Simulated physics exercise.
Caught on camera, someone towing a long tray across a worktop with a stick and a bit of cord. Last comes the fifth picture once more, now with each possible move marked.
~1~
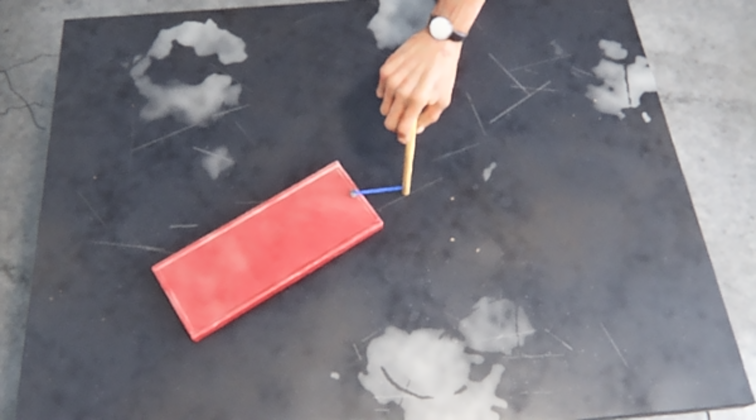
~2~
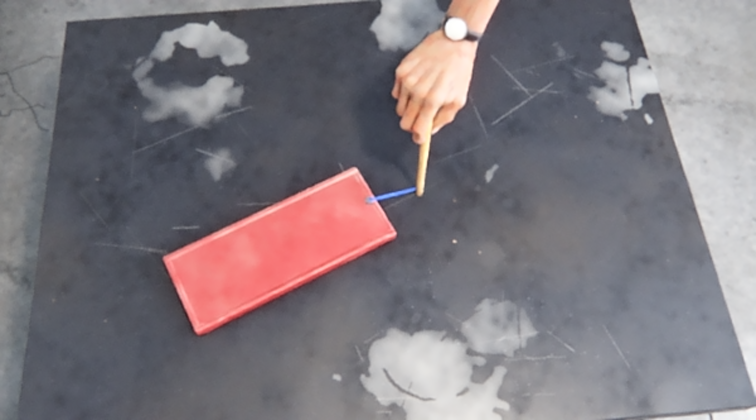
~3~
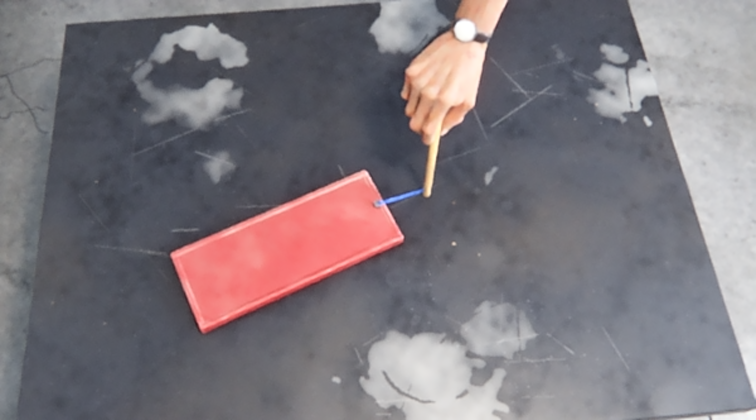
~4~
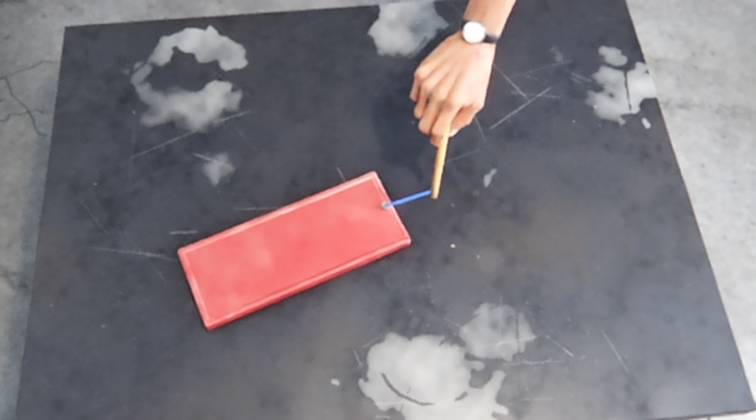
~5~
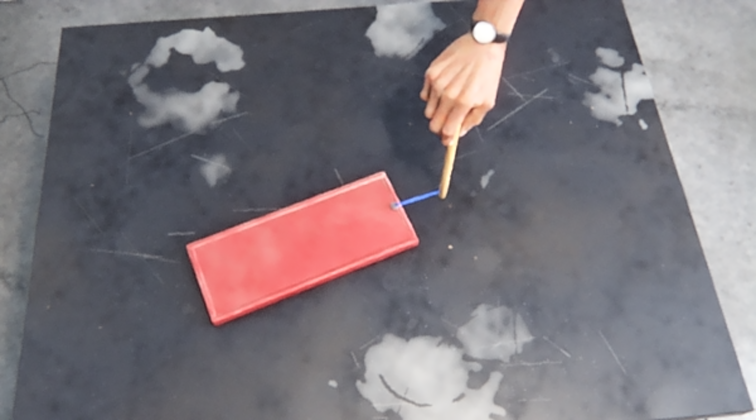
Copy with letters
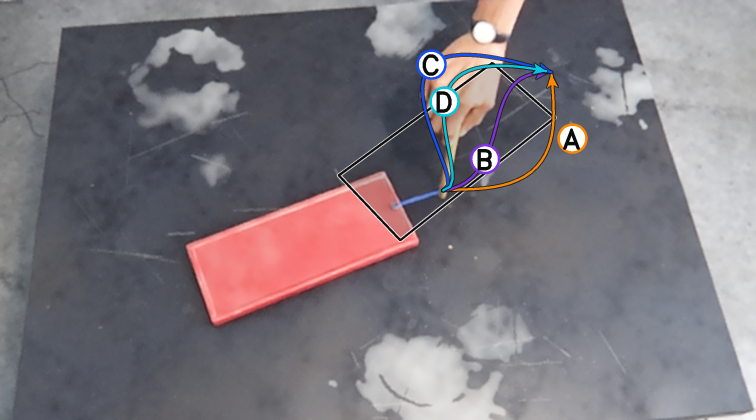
A red tray slides slowly rightward across a dark worktop as a hand tows it with a stick and blue cord.
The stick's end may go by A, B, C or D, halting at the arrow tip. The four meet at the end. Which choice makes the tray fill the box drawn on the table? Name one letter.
B is the one.
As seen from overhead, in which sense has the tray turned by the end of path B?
It turns anticlockwise.
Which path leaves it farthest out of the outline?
C.
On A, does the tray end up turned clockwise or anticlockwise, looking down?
It turns anticlockwise.
On the marked copy, A from (443, 190) via (541, 161) to (551, 74); B from (443, 190) via (496, 126) to (549, 72); C from (443, 190) via (427, 70) to (551, 72); D from (443, 190) via (446, 95) to (547, 71); the outline at (449, 146).
Taking B. A third of the way, foot of the stick (489, 149), middle of the tray (365, 215).
Two thirds of the way, foot of the stick (507, 96), middle of the tray (408, 179).
When it is over, foot of the stick (551, 74), middle of the tray (449, 146); it lies in the outline.
As for the rest, A leaves its middle at (467, 162); C leaves its middle at (431, 122); D leaves its middle at (436, 131).
